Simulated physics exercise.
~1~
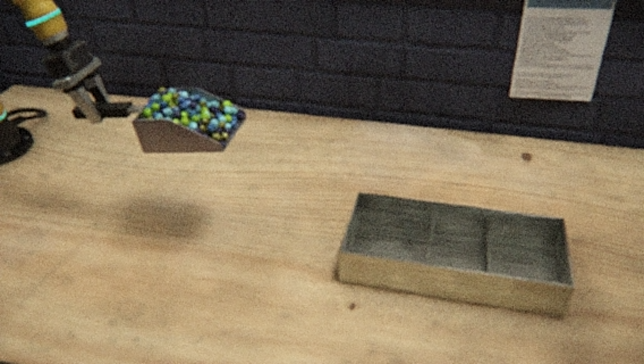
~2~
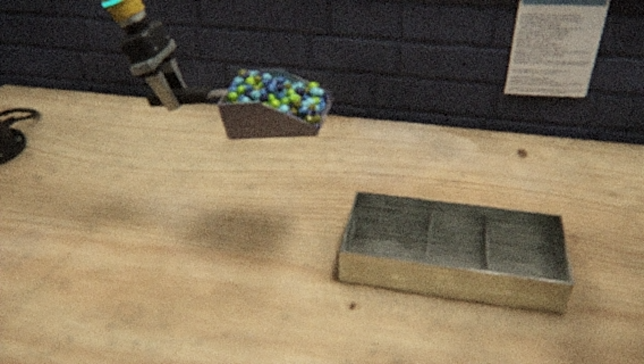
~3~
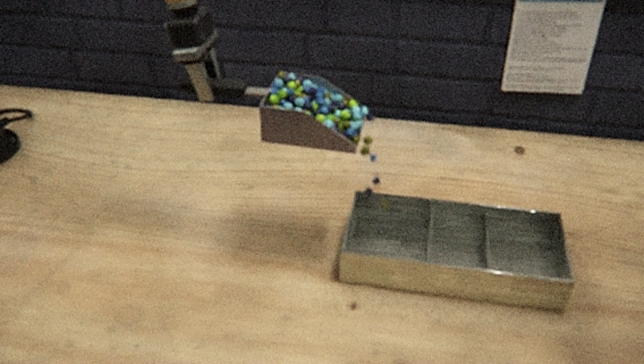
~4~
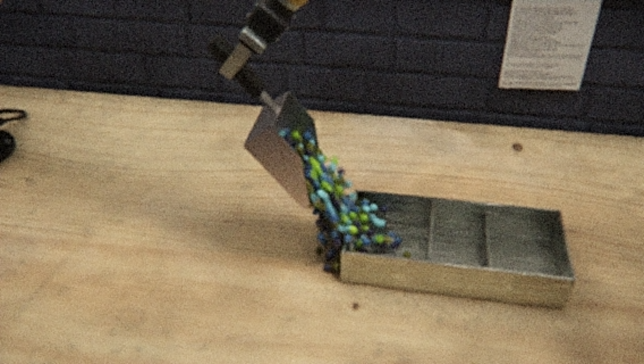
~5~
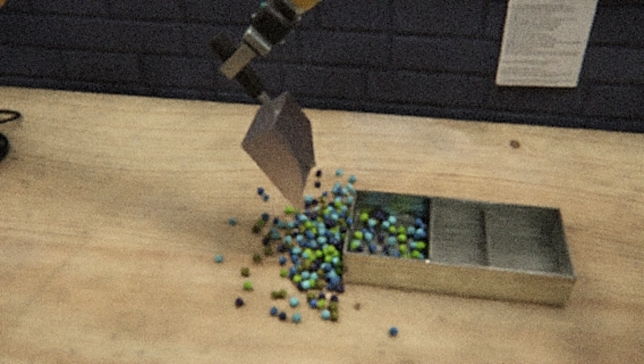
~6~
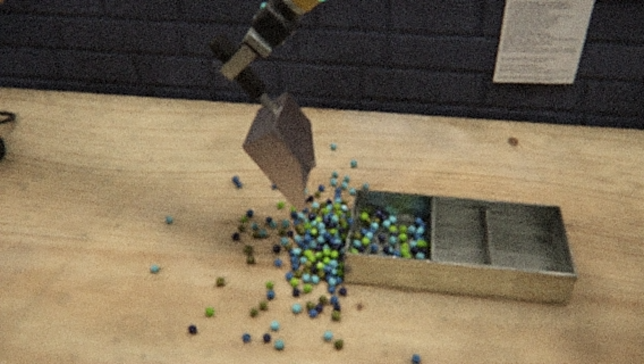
A robot arm carried a scoop heaped with small blue and green balls rightward toward a divided box and tipped it steeply, spilling most onto the table beside the box while the rest landed in its left section.
